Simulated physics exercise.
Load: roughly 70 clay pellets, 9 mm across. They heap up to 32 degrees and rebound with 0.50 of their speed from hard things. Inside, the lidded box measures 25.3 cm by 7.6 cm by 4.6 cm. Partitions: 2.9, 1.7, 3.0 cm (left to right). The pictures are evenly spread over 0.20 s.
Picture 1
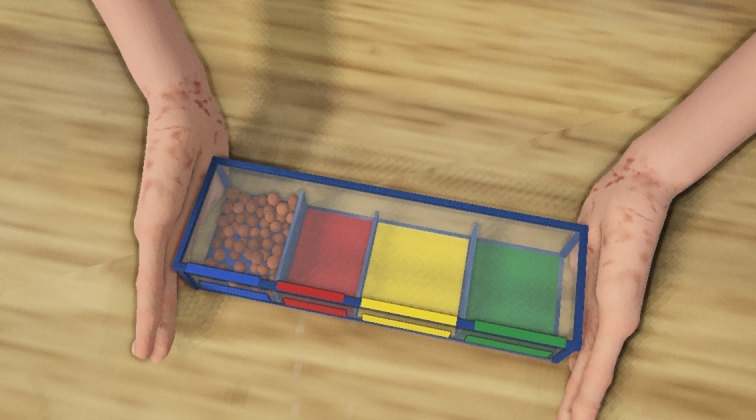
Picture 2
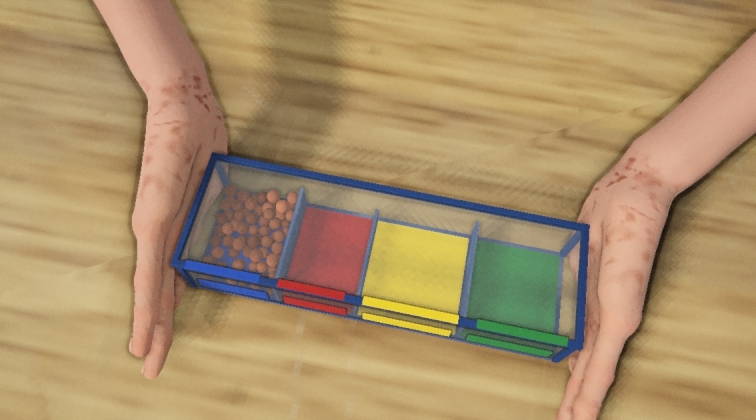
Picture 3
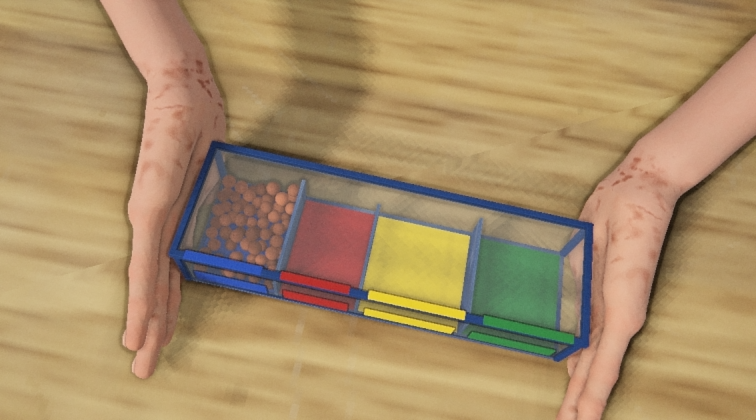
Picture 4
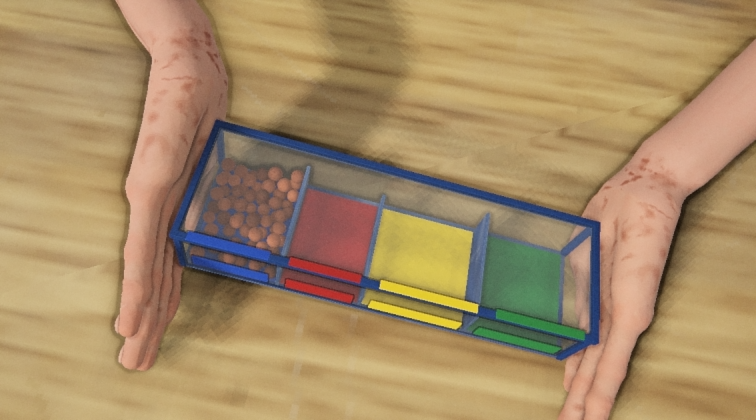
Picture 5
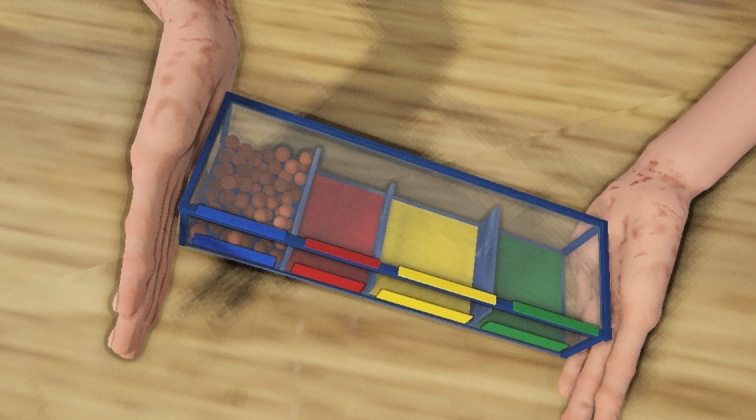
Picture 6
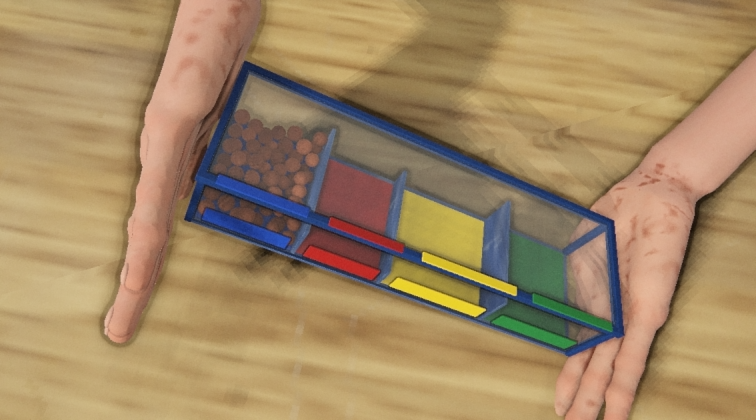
Two hands tilt a clear box of brown pellets, raising its left end higher.
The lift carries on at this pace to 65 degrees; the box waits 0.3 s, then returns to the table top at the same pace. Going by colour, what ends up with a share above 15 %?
Red below, blue above, green below, yellow above.
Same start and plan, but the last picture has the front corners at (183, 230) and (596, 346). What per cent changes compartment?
In that case some 10 per cent.
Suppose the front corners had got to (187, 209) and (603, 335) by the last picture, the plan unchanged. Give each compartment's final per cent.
Red 0, blue 90, green 5, yellow 10.
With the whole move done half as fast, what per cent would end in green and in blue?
Green 0; blue 90.
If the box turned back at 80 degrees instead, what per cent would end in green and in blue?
Then: Green 25, blue 45.
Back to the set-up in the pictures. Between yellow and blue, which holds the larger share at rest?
The blue one has more.
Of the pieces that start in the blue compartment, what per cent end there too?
Roughly 70 per cent.
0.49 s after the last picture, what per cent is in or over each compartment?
Red 10, blue 75, green 0, yellow 15.
Then, 0.49 s after the last picture, tilt 65 degrees; red 10 %, blue 75 %, yellow 15 %.
Then, 0.82 s after the last picture, tilt 37 degrees; red 5 %, blue 70 %, yellow 25 %.
Then, 1.25 s after the last picture, tilt 0 degrees; red 10 %, blue 70 %, green 5 %, yellow 20 %.
In the end, red 10 %, blue 70 %, green 5 %, yellow 20 %.
